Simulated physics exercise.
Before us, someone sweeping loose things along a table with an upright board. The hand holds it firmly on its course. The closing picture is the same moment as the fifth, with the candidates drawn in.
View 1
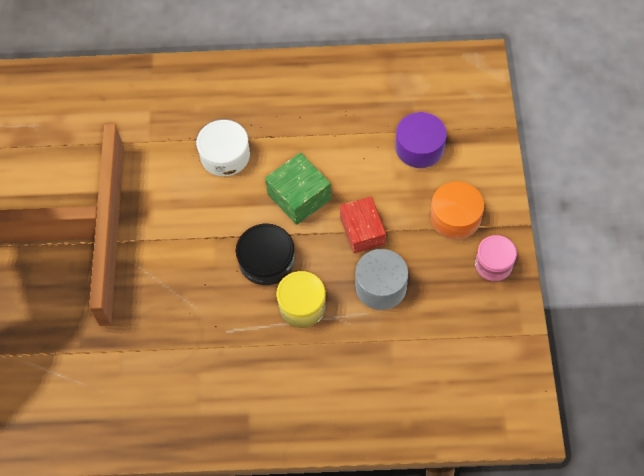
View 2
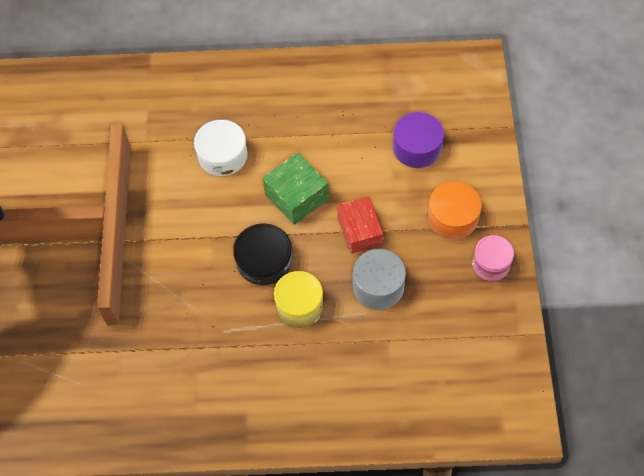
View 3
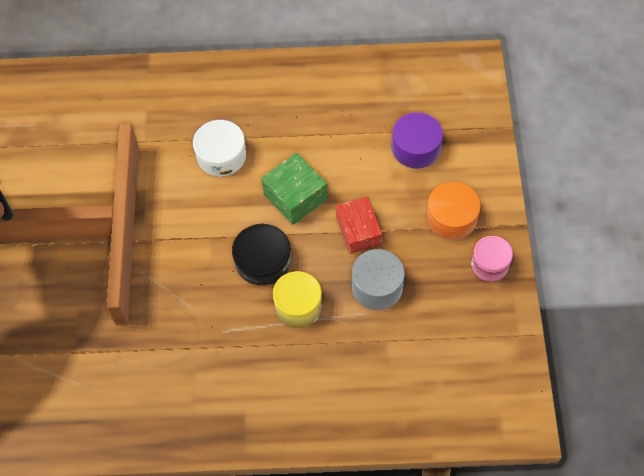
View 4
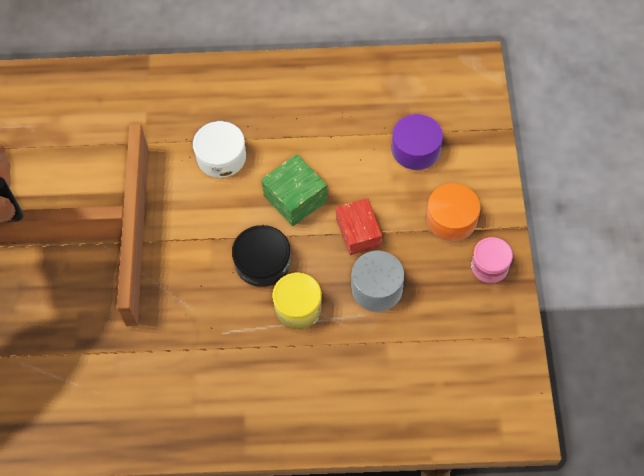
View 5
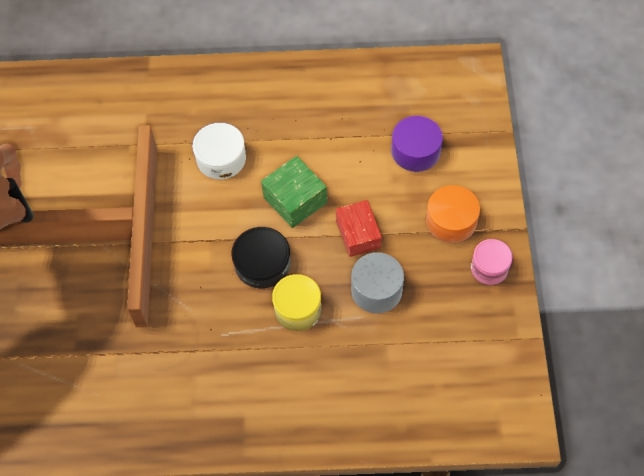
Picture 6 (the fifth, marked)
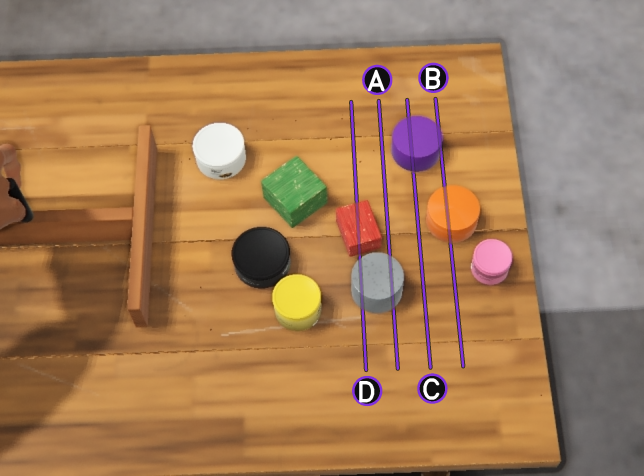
On a wooden table, a hand slides an upright board slowly right toward scattered colourful pieces.
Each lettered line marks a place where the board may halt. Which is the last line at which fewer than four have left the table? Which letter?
B.
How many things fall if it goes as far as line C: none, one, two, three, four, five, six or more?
In all, none.
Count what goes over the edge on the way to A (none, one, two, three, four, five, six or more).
By then, none.
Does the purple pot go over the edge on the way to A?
No.
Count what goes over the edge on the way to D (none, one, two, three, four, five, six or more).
The count is none.
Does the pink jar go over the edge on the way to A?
By then, no.
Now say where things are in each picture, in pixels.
In the first picture, black tub (266, 255); grey pot (382, 280); pink jar (496, 259).
In the second picture, board (110, 211); green block (296, 189).
In the third picture, board (119, 211); yellow tub (298, 300).
In the fourth picture, board (130, 211); red block (359, 227).
In the fifth picture, board (139, 213); black tub (262, 258); grey pot (377, 283); pink jar (492, 263).
On the marked copy, A at (388, 225); B at (448, 223); C at (418, 224); D at (358, 226).
With B. Early on, board (249, 208); white tub (283, 149); black tub (288, 257).
Further on, board (361, 204); orange tin (468, 208); purple pot (439, 143).
At the end, board (446, 201); purple pot over the edge; orange tin (520, 183); one fallen.
As for the rest, A is within the limit but short; C is within the limit but short; D is within the limit but short.
